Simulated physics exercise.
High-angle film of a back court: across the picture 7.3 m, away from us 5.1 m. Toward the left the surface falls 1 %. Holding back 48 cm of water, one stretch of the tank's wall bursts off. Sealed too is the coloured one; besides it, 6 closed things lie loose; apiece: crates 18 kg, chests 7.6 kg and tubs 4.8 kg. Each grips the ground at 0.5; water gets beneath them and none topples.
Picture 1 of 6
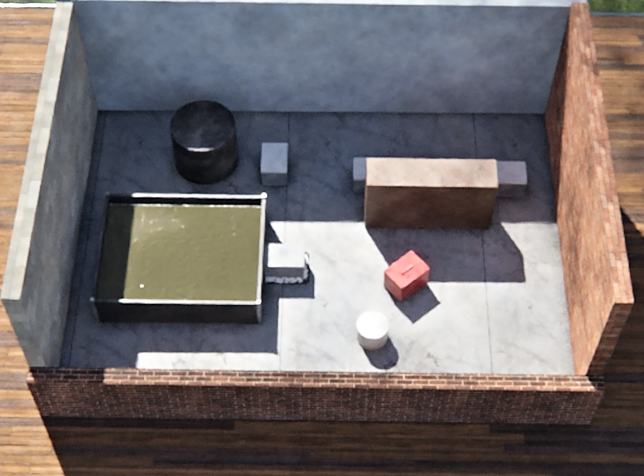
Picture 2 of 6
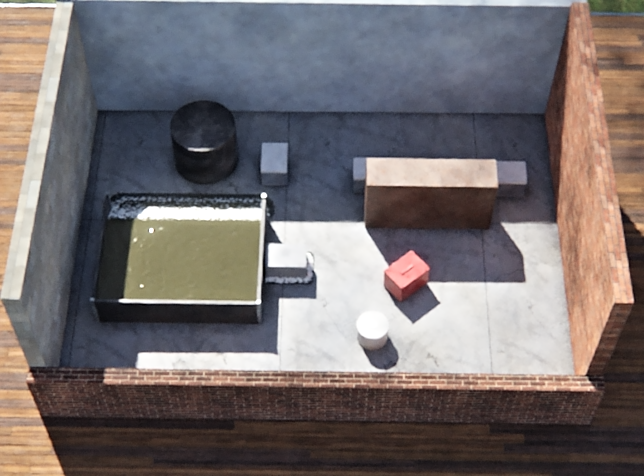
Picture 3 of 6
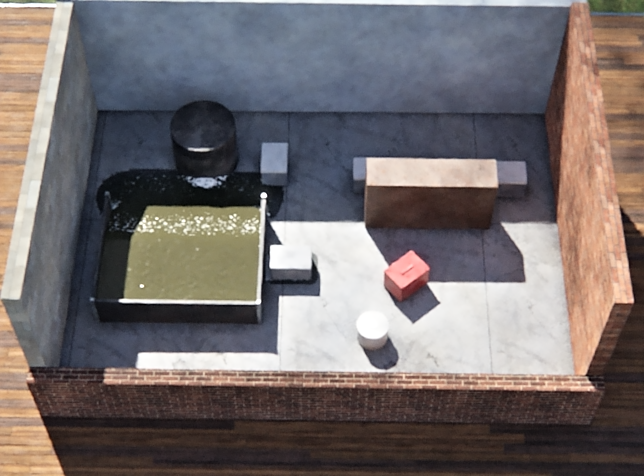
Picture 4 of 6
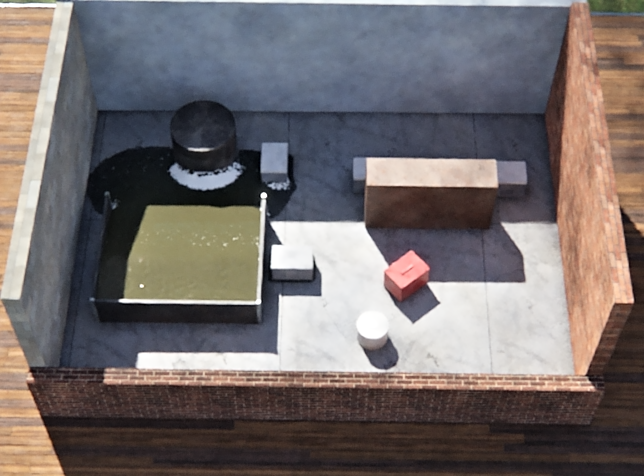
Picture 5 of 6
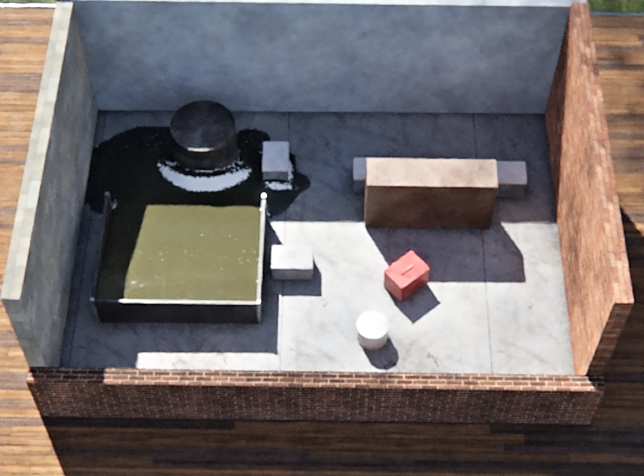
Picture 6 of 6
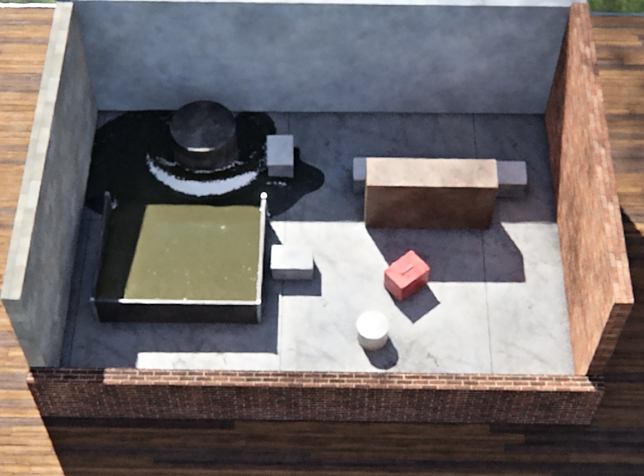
A walled back court with a pale stone floor, grey walls at the back and left and brick at the right and front, is seen from high above by a still camera. A dark-sided tank of murky olive water stands at left, a black tub and grey chest behind it, a small pale chest beside it, a brown block, red chest and white tub rightward. The tank's back side gives way and dark water spreads around the black tub, nudging the grey chest slightly right.
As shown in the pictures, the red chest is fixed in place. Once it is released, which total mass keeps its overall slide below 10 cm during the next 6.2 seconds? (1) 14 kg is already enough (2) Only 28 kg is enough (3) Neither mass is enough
14 kg is already enough (1).
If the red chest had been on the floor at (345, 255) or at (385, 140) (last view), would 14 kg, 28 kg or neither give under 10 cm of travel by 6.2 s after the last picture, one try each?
Well, just the big one for the first, nothing does it for the second.
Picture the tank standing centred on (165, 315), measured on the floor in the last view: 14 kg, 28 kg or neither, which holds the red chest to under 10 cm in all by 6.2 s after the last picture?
For that case: Lighter one suffices.
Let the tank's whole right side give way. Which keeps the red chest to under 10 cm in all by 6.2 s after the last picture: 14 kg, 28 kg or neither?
Well, in that case neither one does it.
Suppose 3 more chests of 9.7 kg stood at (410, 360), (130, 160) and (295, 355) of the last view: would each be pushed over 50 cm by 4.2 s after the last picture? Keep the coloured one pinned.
Within it, beyond it, within it.
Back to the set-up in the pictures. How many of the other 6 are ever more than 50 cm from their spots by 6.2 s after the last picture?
5.
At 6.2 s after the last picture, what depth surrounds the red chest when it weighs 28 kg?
Something like 1 centimetres.
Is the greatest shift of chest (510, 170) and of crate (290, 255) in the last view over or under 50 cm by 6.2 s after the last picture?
The first is over the limit and the second is within the limit.
Then, 0.6 s after the last picture the red chest would be 0 cm from its start with 14 kg and 0 cm from its start with 28 kg; 0 cm of water round it then.
Then, 2.3 s after the last picture the red chest would be 0 cm from its start with 14 kg and 0 cm from its start with 28 kg; 0 cm of water round it then.
Then, 4.2 s after the last picture the red chest would be 0 cm from its start with 14 kg and 0 cm from its start with 28 kg; 2 cm of water round it then.
Then, 6.2 s after the last picture the red chest would be 0 cm from its start with 14 kg and 0 cm from its start with 28 kg; 1 cm of water round it then.
